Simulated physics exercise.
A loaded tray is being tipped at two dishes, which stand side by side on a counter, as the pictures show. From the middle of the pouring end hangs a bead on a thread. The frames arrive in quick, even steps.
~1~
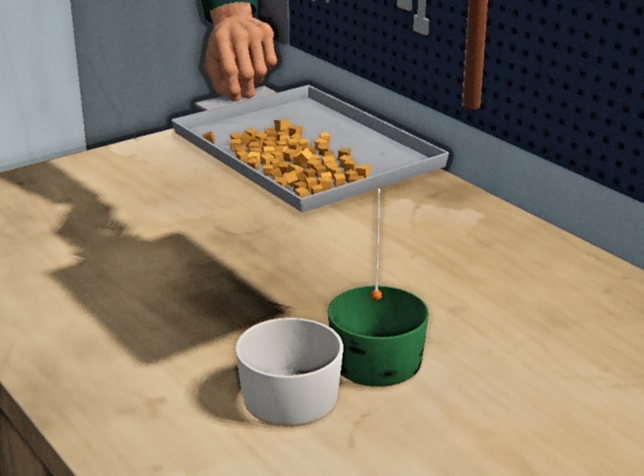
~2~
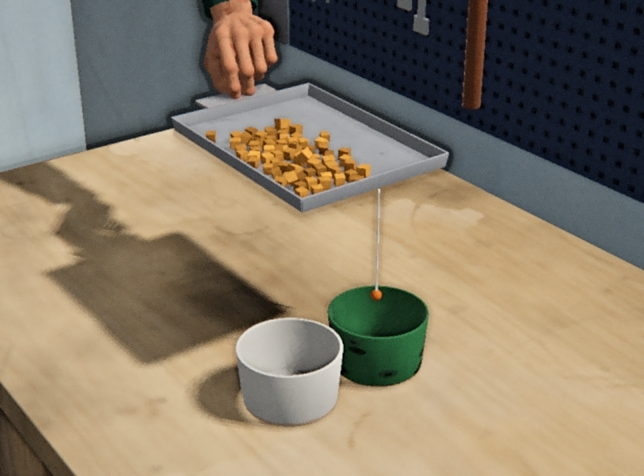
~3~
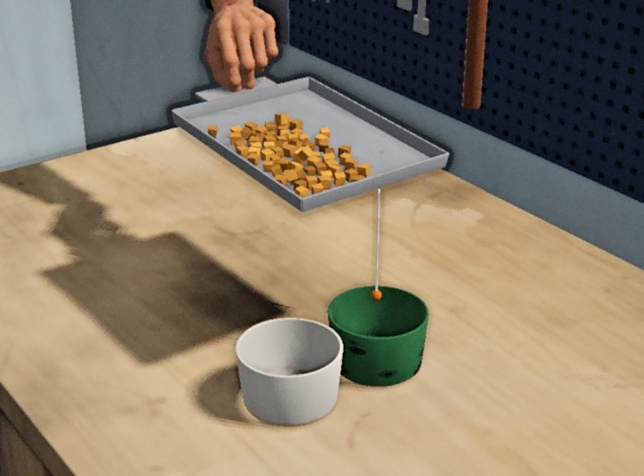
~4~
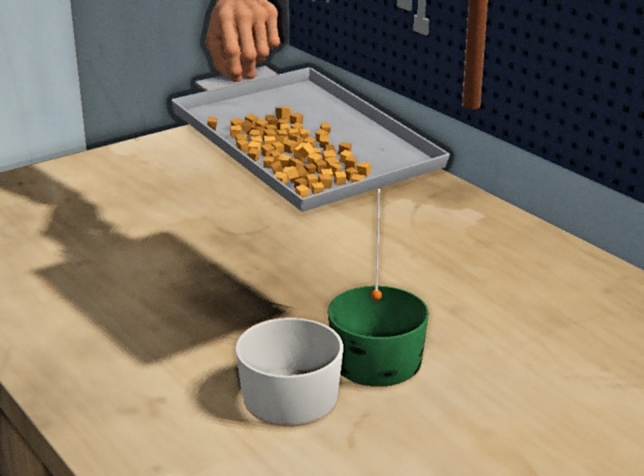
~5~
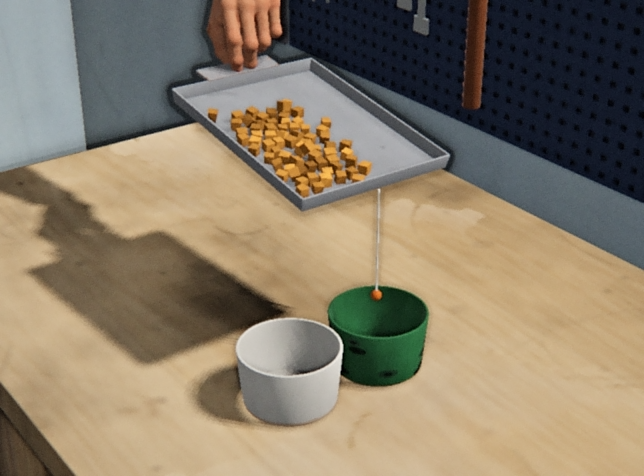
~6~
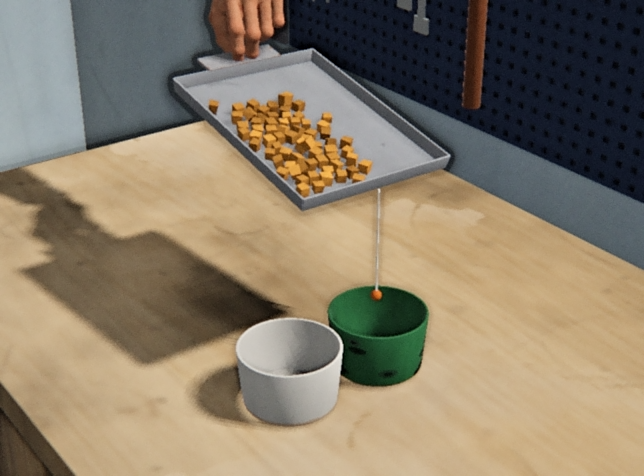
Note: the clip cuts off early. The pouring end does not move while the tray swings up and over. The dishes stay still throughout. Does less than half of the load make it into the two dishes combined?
Watching it, the dishes let slip most of it.
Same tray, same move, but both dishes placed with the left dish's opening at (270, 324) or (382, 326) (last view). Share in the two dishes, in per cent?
In order, 0 % and 40 %.
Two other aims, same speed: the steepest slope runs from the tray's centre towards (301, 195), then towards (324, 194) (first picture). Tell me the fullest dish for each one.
For the first slope the lefthand dish, for the second the lefthand dish.
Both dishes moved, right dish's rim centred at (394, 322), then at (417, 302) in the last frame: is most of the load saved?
Short of half, then Short of half.
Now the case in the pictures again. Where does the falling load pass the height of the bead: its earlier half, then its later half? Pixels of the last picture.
Close to (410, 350), then close to (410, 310).
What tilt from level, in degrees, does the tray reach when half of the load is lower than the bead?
At roughly 110°.
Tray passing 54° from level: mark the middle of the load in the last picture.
The middle of the pieces lands at roughly (350, 159).
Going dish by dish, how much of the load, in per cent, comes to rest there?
Left dish near 0 in a hundred; right dish near 10.
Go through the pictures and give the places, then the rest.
Corners of the pouring end at (302, 198) and (446, 153), level; middle of the load at (289, 156), croutons; left dish at (320, 393); right dish at (409, 354); bead on its thread at (376, 295), in the first frame.
Corners of the pouring end at (302, 198) and (446, 153), level; middle of the load at (289, 155), in the second frame.
Corners of the pouring end at (303, 198) and (446, 153), tipped barely, level across its low end; middle of the load at (289, 152), in the third frame.
Corners of the pouring end at (303, 198) and (446, 154), tipped a little, level across its low end; middle of the load at (290, 147), in the fourth frame.
Corners of the pouring end at (304, 198) and (447, 154), tipped a little, level across its low end; middle of the load at (290, 142), in the fifth frame.
Corners of the pouring end at (304, 198) and (447, 155), tipped a little, level across its low end; middle of the load at (291, 138); left dish at (320, 393); right dish at (409, 354), in the sixth frame.
Soon, tray tipped steeply; all on the tray.
A while on, tray tipped right over; all on the tray.
Towards the end, tray tipped past a quarter turn; a small part in the right dish; nearly all outside both.
Finally, tray tipped past a quarter turn; none in the left dish; a small part in the right dish; nearly all outside both.
